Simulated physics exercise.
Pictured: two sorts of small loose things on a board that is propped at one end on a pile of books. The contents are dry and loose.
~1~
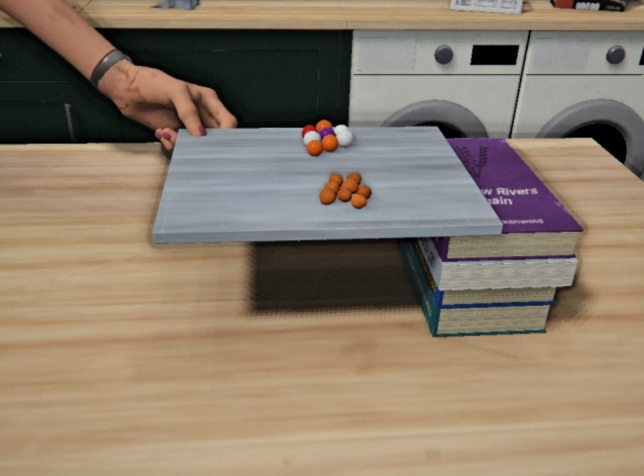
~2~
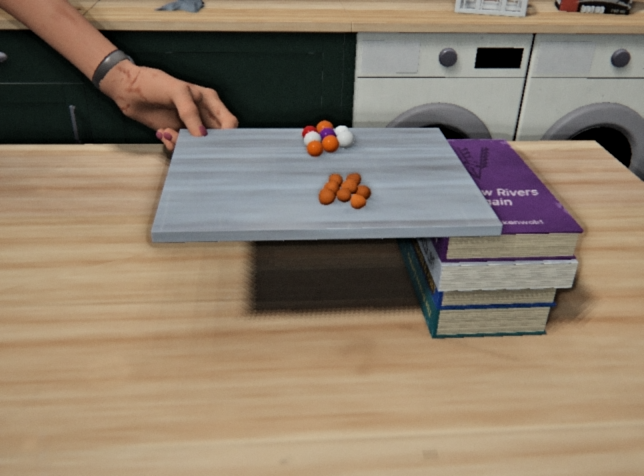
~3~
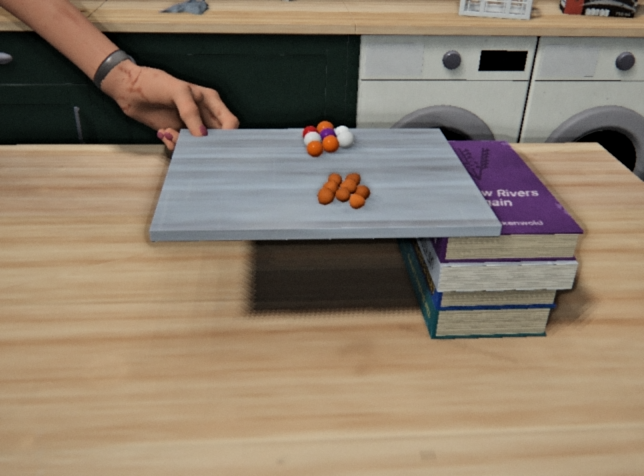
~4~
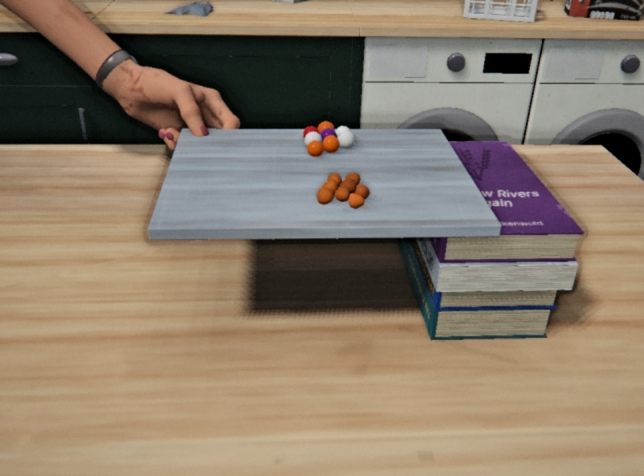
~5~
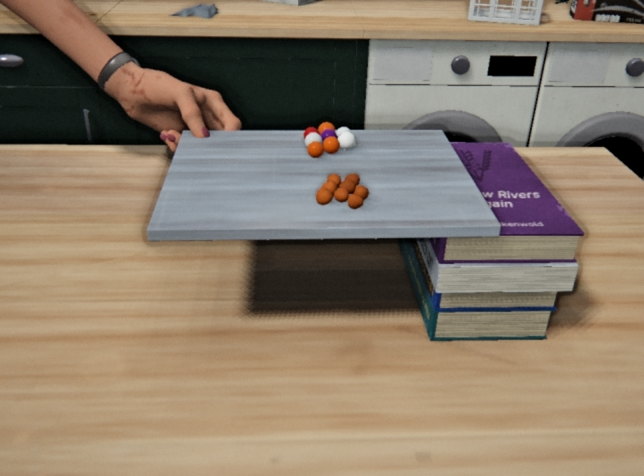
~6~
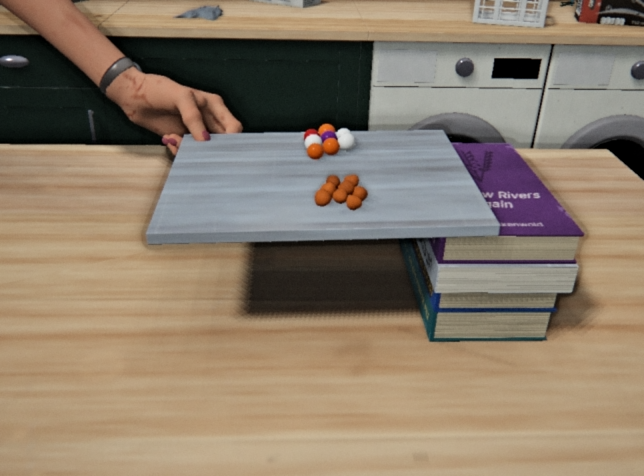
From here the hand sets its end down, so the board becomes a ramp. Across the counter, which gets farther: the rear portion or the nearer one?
The rear one.
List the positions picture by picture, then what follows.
Held end of the board near (166, 232), level; book pile near (477, 192), tall, over half the board's length; front portion near (346, 195), a few coated peanuts; back portion near (327, 136), a few gumballs, in the first picture.
Held end of the board near (165, 231), level; back portion near (328, 137), in the second picture.
Held end of the board near (163, 230), level; front portion near (344, 195), in the third picture.
Held end of the board near (162, 229), level; back portion near (329, 137), in the fourth picture.
Held end of the board near (161, 230), level; front portion near (347, 187), in the fifth picture.
Held end of the board near (160, 233), down by 2°; book pile near (479, 195); front portion near (341, 196), not moving; back portion near (329, 139), not moving, in the sixth picture.
Then, 0.39 s on from there, board sloping at 10°; front portion the whole lot still on the board; back portion the whole lot still on the board.
Then, 0.89 s on from there, board sloping at 21°; front portion the whole lot still on the board; back portion mostly less than half a board's length out.
Then, 1.42 s on from there, board resting at 30°; front portion mostly less than half a board's length out; back portion mostly one to two board lengths out.
In the end, board resting at 30°; front portion mostly less than half a board's length out; back portion mostly more than two board lengths out, near two thirds gone off the counter; the back portion has gone farther.
